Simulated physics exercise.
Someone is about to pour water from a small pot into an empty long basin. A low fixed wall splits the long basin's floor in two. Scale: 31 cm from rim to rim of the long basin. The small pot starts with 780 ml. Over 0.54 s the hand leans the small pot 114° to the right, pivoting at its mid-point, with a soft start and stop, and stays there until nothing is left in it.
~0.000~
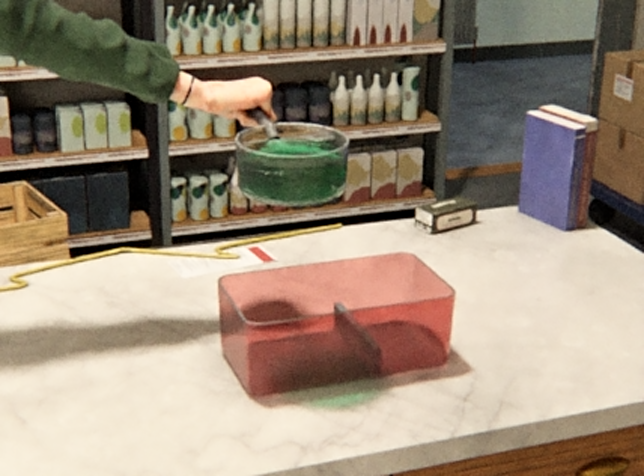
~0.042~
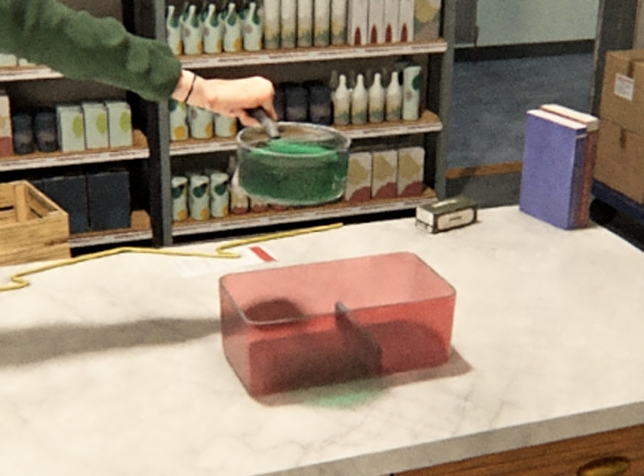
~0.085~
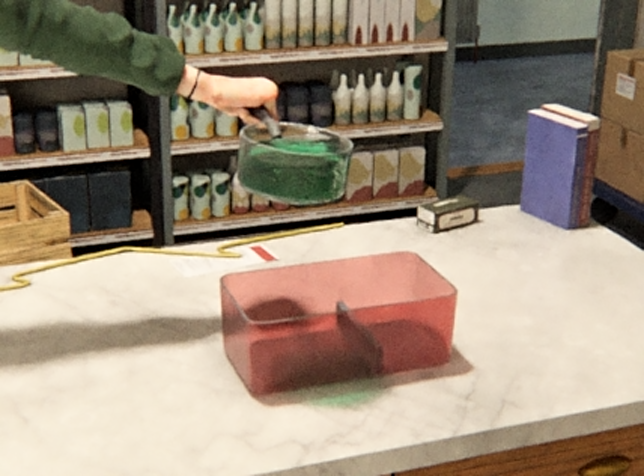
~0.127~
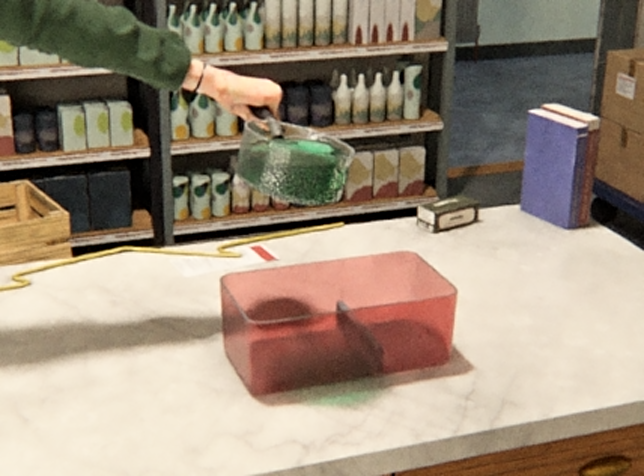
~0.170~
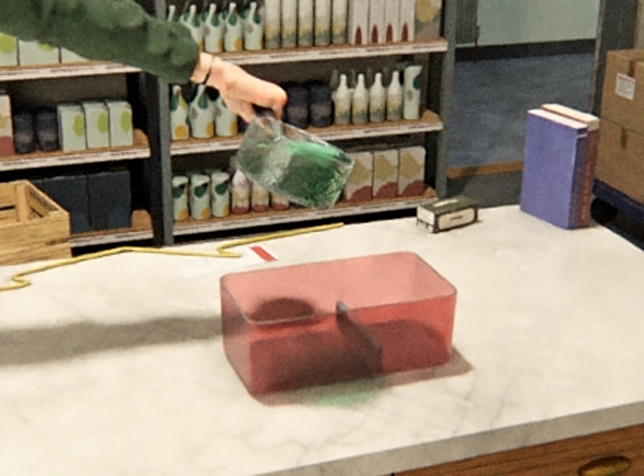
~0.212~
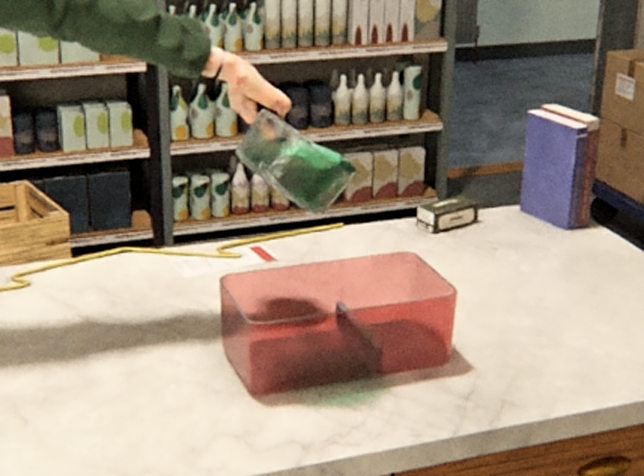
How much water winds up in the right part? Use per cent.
About 50 per cent.
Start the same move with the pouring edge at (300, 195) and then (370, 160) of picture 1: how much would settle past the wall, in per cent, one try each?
First 15, then 60 per cent.
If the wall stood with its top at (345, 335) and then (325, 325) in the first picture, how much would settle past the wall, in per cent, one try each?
First 60, then 80 per cent.
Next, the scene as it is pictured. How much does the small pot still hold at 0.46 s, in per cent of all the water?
Near 14 in a hundred.
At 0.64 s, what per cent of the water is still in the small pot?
Near 2 in a hundred.
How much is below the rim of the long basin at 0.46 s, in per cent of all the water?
Near 24 in a hundred.
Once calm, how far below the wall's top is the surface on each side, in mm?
Some 32 mm on the left and 22 mm on the right.
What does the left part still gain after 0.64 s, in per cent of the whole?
About 18 per cent.
After 0.46 s the tilt is 108° and 14 per cent is still to pour, 0 is left of the wall and 24 right of it.
After 0.64 s the tilt is 114° and 2 per cent is still to pour, 25 is left of the wall and 54 right of it.
After 0.83 s the tilt is 114° and 0 per cent is still to pour, 39 is left of the wall and 50 right of it.
After 1.04 s the tilt is 114° and 0 per cent is still to pour, 44 is left of the wall and 50 right of it.
In the end 44 per cent lies left of the wall, 50 right of it and 6 outside.
